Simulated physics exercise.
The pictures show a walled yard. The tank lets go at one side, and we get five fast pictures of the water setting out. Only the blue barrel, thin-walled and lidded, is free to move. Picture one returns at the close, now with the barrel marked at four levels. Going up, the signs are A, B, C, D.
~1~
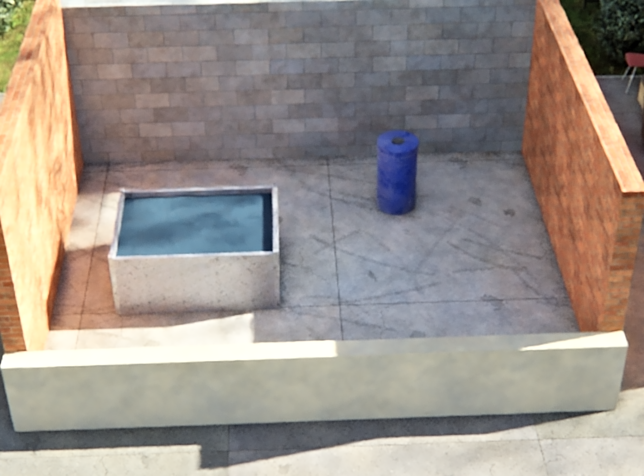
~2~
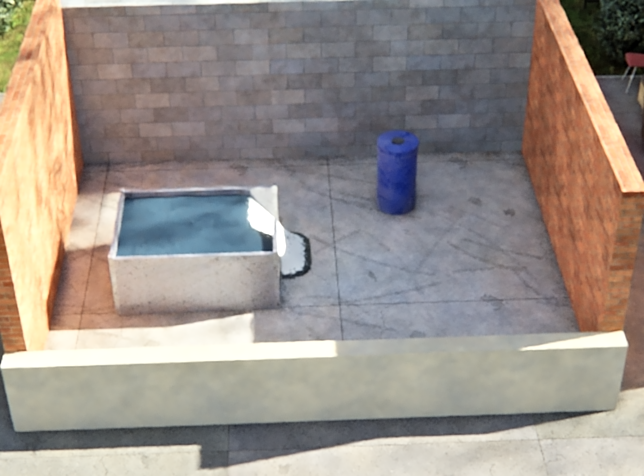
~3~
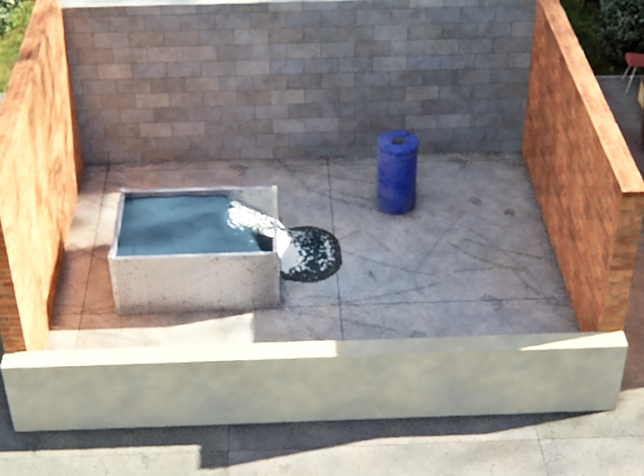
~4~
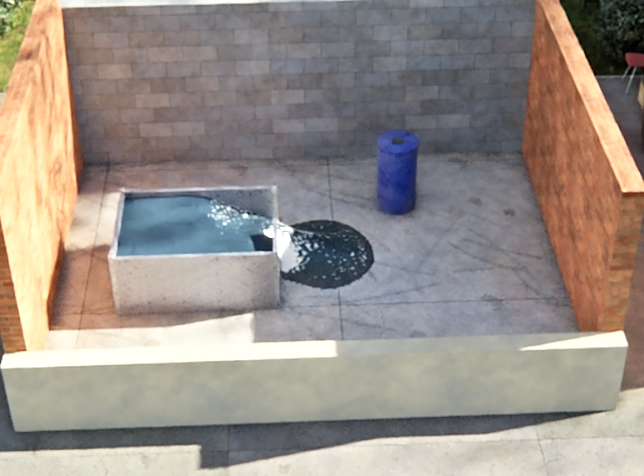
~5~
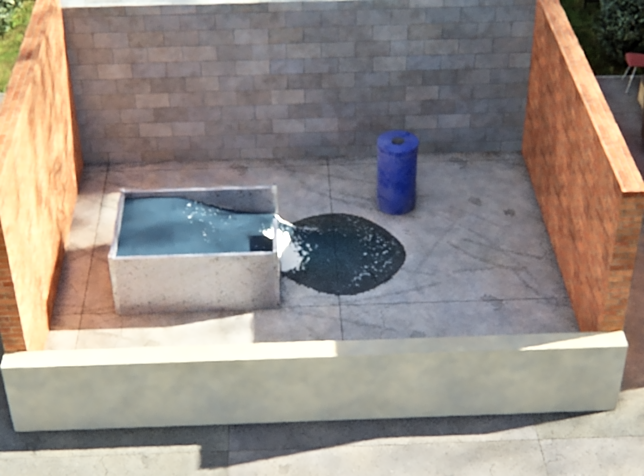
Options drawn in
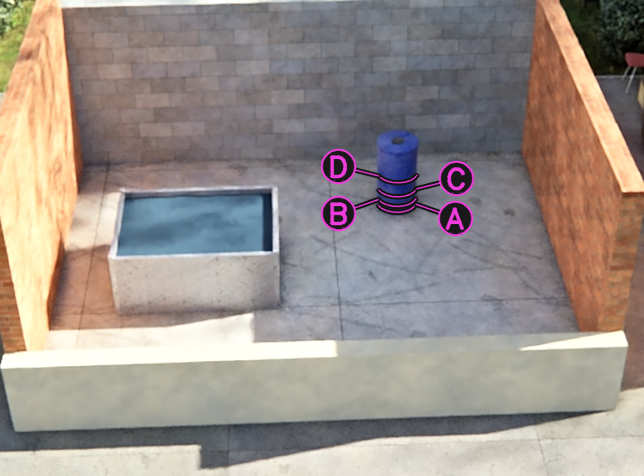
Water pours from the right side of the concrete tank and spreads across the yard floor.
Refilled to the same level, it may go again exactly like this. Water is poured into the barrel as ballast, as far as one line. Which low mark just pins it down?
Level C just does it.
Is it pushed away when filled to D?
No, that is safe.
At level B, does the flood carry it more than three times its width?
No, it does not.
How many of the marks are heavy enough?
Two of them.
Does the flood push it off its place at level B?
Yes.
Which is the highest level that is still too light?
B it is.
In magenta, A at (398, 212); B at (398, 206); C at (398, 196); D at (399, 182); from the bottom up A, B, C, D.
If A is chosen, it is pushed about 3 times its own width away.
If B is chosen, it is pushed about its own width away.
If C is chosen, it does not move.
If D is chosen, it does not move.
